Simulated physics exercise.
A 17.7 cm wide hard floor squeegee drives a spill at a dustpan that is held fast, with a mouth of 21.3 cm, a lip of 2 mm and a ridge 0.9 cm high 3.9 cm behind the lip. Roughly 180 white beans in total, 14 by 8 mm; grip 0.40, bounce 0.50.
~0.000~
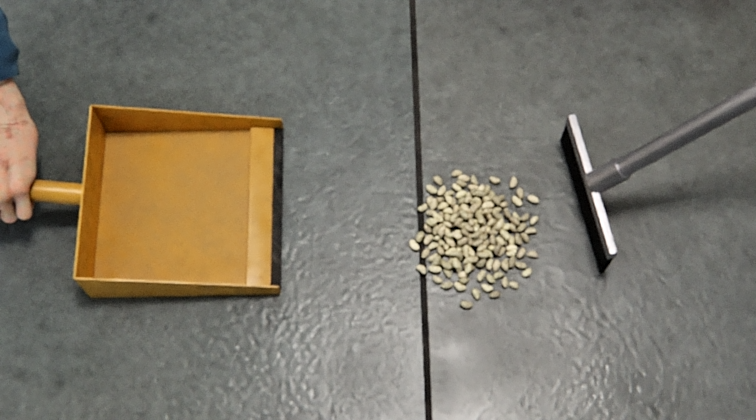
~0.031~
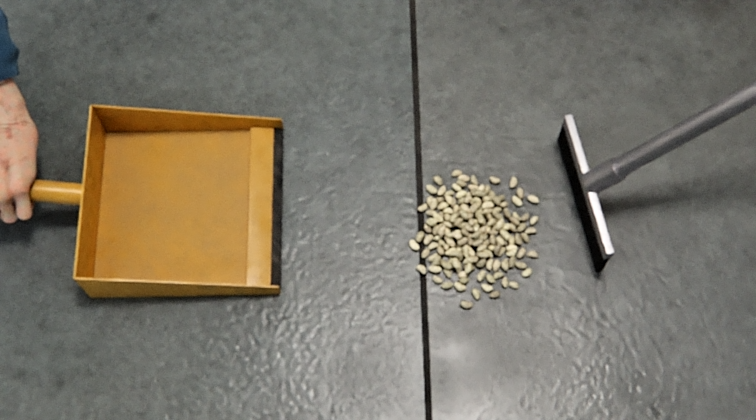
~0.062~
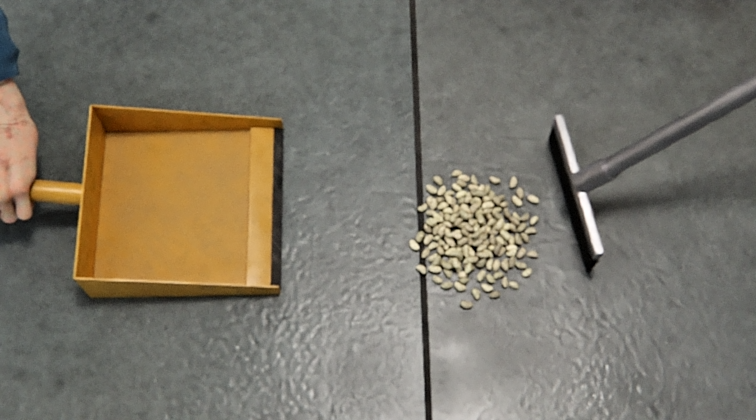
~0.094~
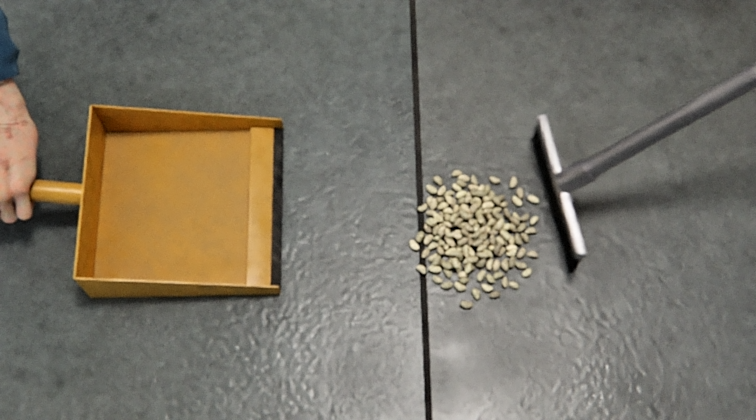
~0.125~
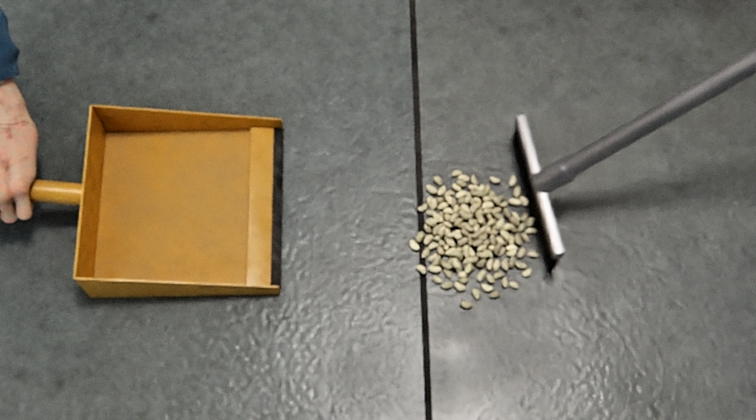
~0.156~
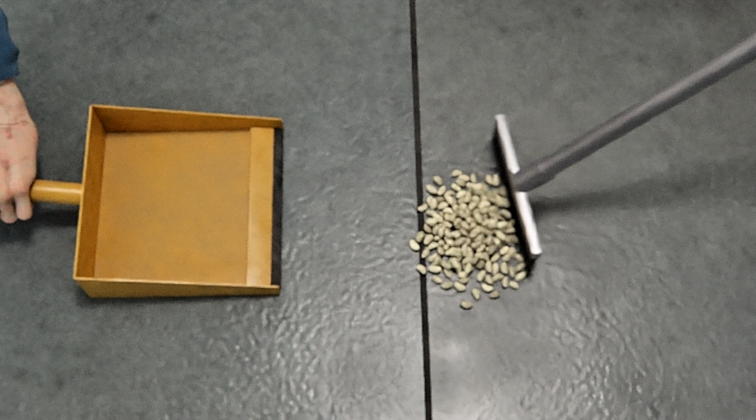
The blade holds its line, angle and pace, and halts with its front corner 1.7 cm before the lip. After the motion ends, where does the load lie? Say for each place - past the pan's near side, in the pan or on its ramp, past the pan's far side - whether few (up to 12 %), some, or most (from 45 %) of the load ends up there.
Near side: Some, pan: Some, far side: Few.
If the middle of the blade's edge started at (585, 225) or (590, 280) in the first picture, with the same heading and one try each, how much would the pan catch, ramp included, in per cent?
Roughly 35 % and 25 %.
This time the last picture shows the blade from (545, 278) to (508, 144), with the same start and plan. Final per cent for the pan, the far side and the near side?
Per cent by place - pan 20, far side 0, near side 50.
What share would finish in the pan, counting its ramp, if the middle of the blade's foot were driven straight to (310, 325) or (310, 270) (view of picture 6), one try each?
Roughly 10 % and 30 %.
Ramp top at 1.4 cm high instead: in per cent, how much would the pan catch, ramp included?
Close to 25 per cent then.
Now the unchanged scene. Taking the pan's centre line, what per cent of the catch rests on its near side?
I'd put it at around 60 per cent.
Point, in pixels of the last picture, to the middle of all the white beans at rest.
Close to pixel (288, 255).
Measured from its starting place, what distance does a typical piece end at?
I'd say near 22 cm.
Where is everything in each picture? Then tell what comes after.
The first frame shows blade from (611, 254) to (571, 122), moved 0.0 cm, 0 of the pieces shifted so far; middle of the pieces at (473, 229); pan at (174, 210).
The second frame shows blade from (607, 254) to (568, 122), moved 0.4 cm, 0 of the pieces shifted so far; middle of the pieces at (473, 229).
The third frame shows blade from (597, 254) to (558, 122), moved 1.5 cm, 0 of the pieces shifted so far; middle of the pieces at (473, 229).
The fourth frame shows blade from (579, 254) to (541, 122), moved 3.5 cm, 0 of the pieces shifted so far; middle of the pieces at (473, 229).
The fifth frame shows blade from (557, 254) to (520, 122), moved 6.0 cm, 2 of the pieces shifted so far; middle of the pieces at (473, 229).
The sixth frame shows blade from (535, 254) to (499, 122), moved 8.5 cm, 65 of the pieces shifted so far; middle of the pieces at (468, 229); pan at (174, 210). The blade's pace is about 0.80 m/s.
After 0.31 s, middle of the blade 15 cm from the lip; 0 % over the lip, far side 0 %, near side 15 %.
After 0.42 s, middle of the blade 6 cm from the lip; 0 % over the lip, far side 0 %, near side 20 %.
After 0.66 s, middle of the blade 3 cm from the lip; 30 % over the lip, far side 0 %, near side 25 %.
At rest (2.5 s), near side 30 %, pan 30 %, far side 0 %, in front of the lip or behind the blade 40 %.
